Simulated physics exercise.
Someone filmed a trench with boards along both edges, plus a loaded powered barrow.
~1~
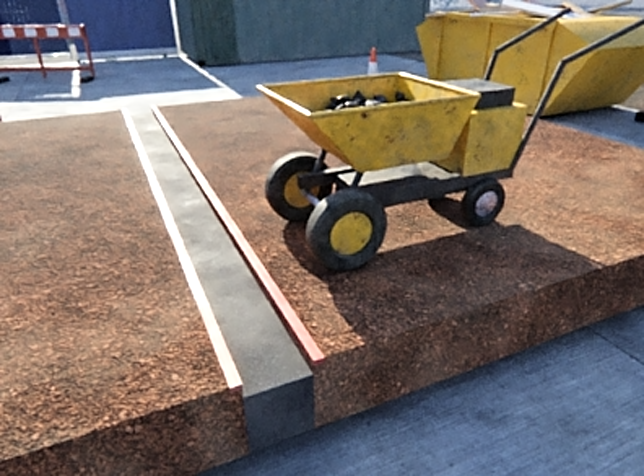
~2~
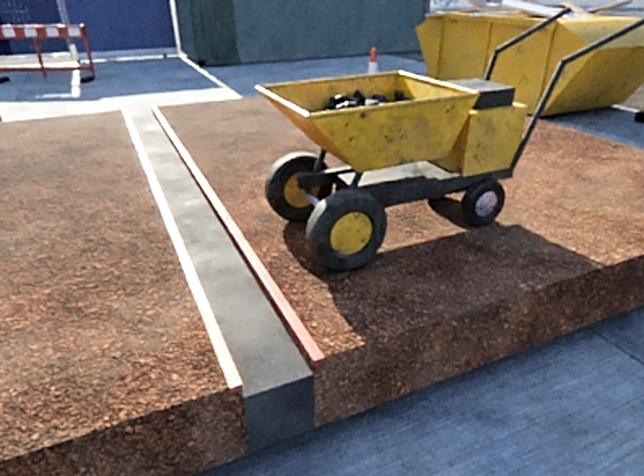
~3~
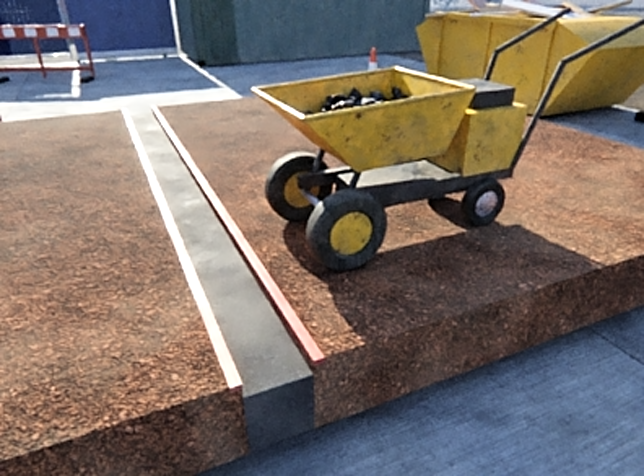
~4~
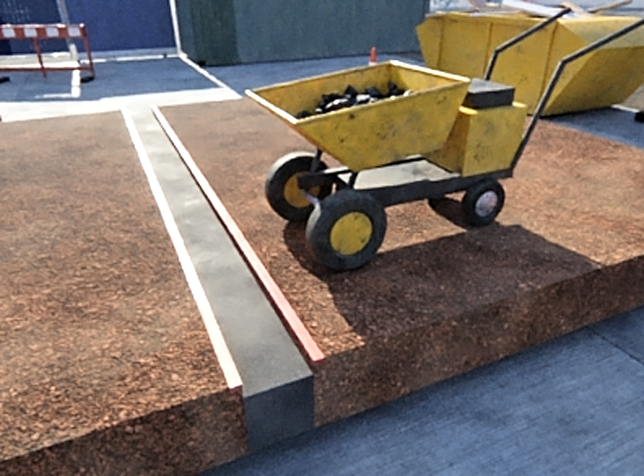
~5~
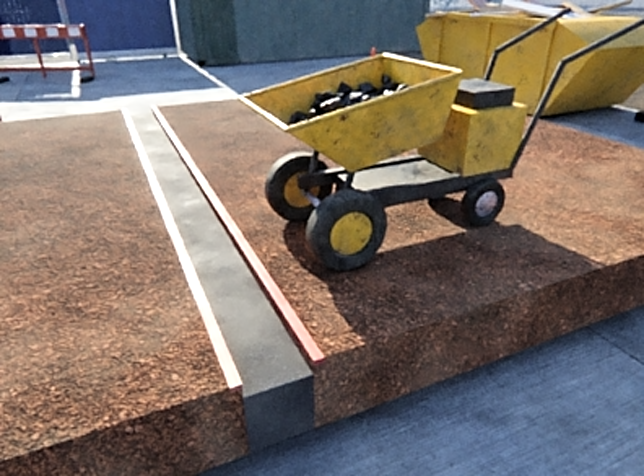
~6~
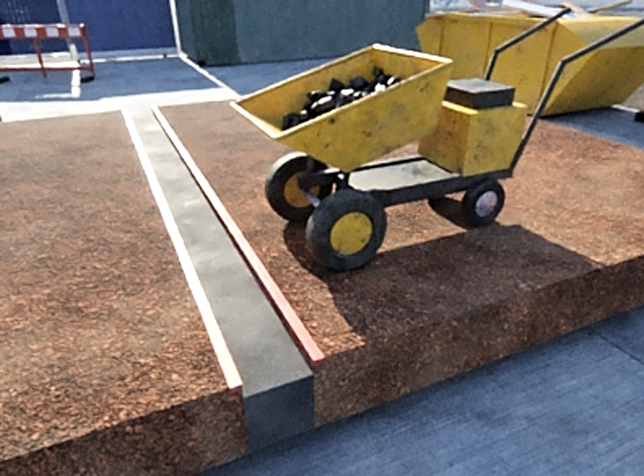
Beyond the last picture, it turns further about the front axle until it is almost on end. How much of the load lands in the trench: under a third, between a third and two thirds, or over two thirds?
The trench never gets as much as a third.
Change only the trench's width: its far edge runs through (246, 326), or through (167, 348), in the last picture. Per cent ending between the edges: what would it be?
0 % and 70 %, give or take.
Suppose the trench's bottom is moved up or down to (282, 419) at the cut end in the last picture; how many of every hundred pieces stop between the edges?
40 %.
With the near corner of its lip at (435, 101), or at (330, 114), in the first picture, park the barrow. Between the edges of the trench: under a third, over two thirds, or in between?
Spot 1: Under a third. Spot 2: One to two thirds.
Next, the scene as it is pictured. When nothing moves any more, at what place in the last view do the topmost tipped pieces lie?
Roughly at (180, 256).
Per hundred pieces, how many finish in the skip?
Estimate: 25 %, roughly.
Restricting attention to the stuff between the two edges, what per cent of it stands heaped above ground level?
I'd put it near 40 per cent.
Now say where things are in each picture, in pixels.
The first picture shows lip of the skip at (310, 116), level; top of the load at (374, 108), lumps of coal; first edge of the trench at (290, 314); far edge at (215, 334), the trench under half as wide as the skip, and shallow for its width.
The second picture shows lip of the skip at (309, 117), level; top of the load at (373, 108).
The third picture shows lip of the skip at (304, 120), tipped barely; top of the load at (385, 112).
The fourth picture shows lip of the skip at (297, 124), tipped a little; top of the load at (372, 103).
The fifth picture shows lip of the skip at (287, 130), tipped a little; top of the load at (388, 99).
The sixth picture shows lip of the skip at (277, 139), tipped clearly; top of the load at (380, 96); first edge of the trench at (290, 314); far edge at (215, 334).
Soon after the last picture, skip tipped steeply; all in the skip.
A little later, skip tipped right over; most in the skip; a small part in or heaped over the trench; about a quarter beyond it; a stray few falling.
Later still, skip tipped right over; about a quarter in the skip; about a quarter in or heaped over the trench; about half beyond it.
At rest, skip tipped right over; about a quarter in the skip; about a quarter in or heaped over the trench; about half beyond it.
